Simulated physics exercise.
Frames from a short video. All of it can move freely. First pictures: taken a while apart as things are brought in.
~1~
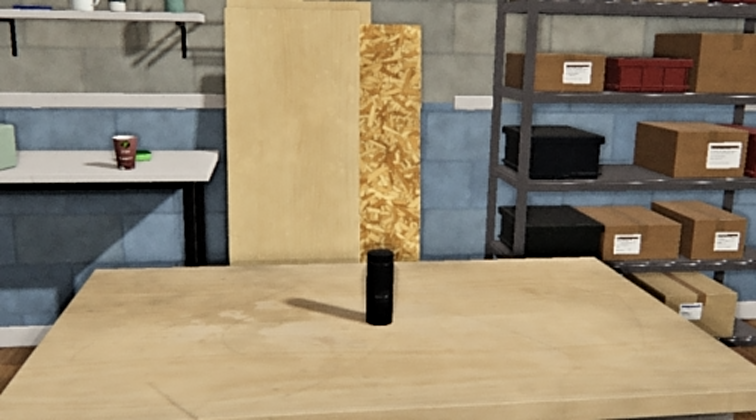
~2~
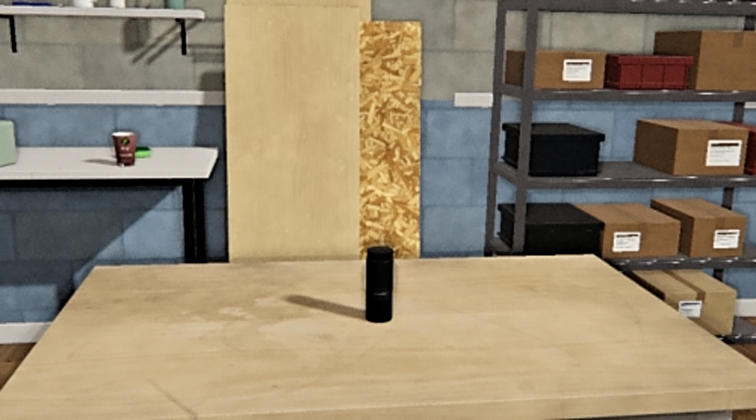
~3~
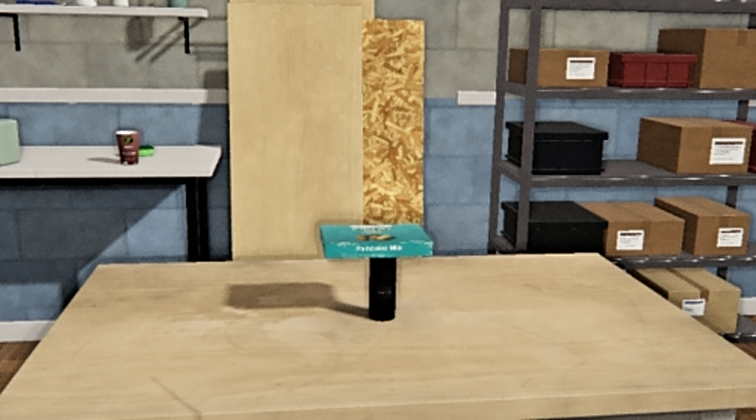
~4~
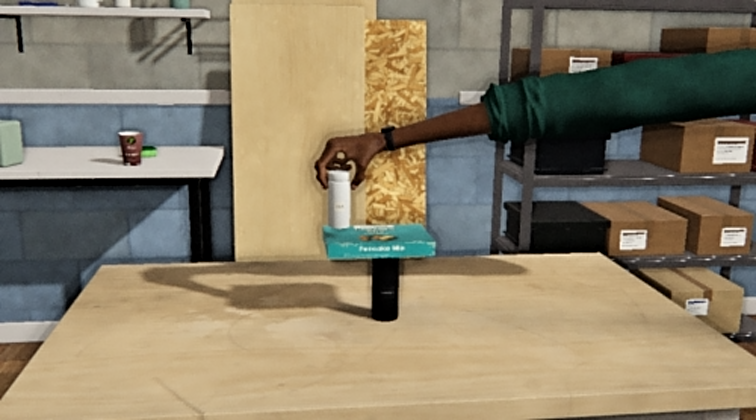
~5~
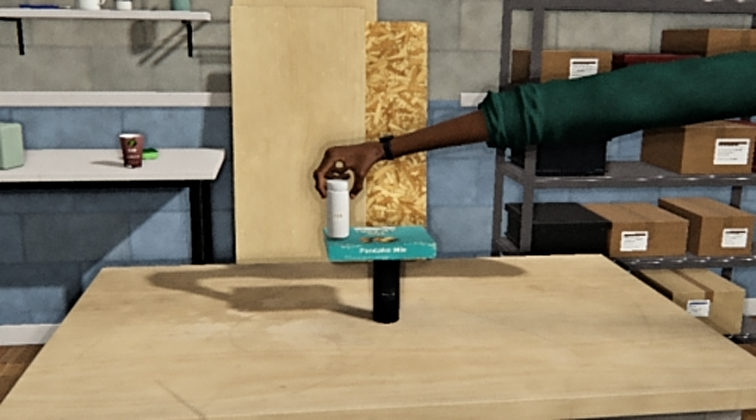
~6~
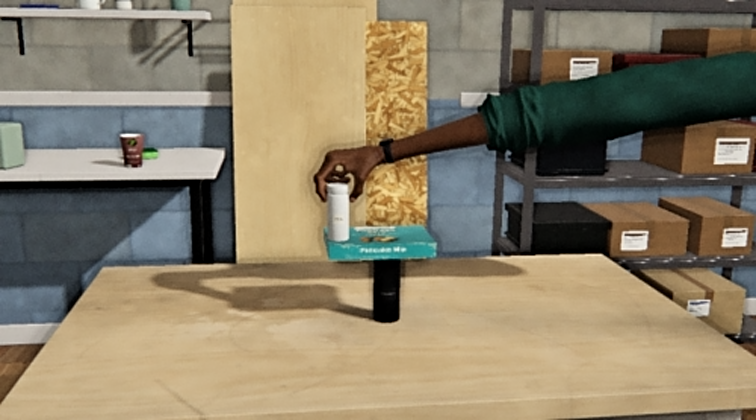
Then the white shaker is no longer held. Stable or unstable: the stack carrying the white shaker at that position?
Oh, it doesn't remain fully standing, sadly.
Then, 0.40 s later than the last frame, white shaker now fallen; turquoise packet tilted by 49°.
Then, 0.70 s later than the last frame, turquoise packet now fallen.
When it is over, fallen, white shaker and turquoise packet; black jar as before. The stack loses its balance.
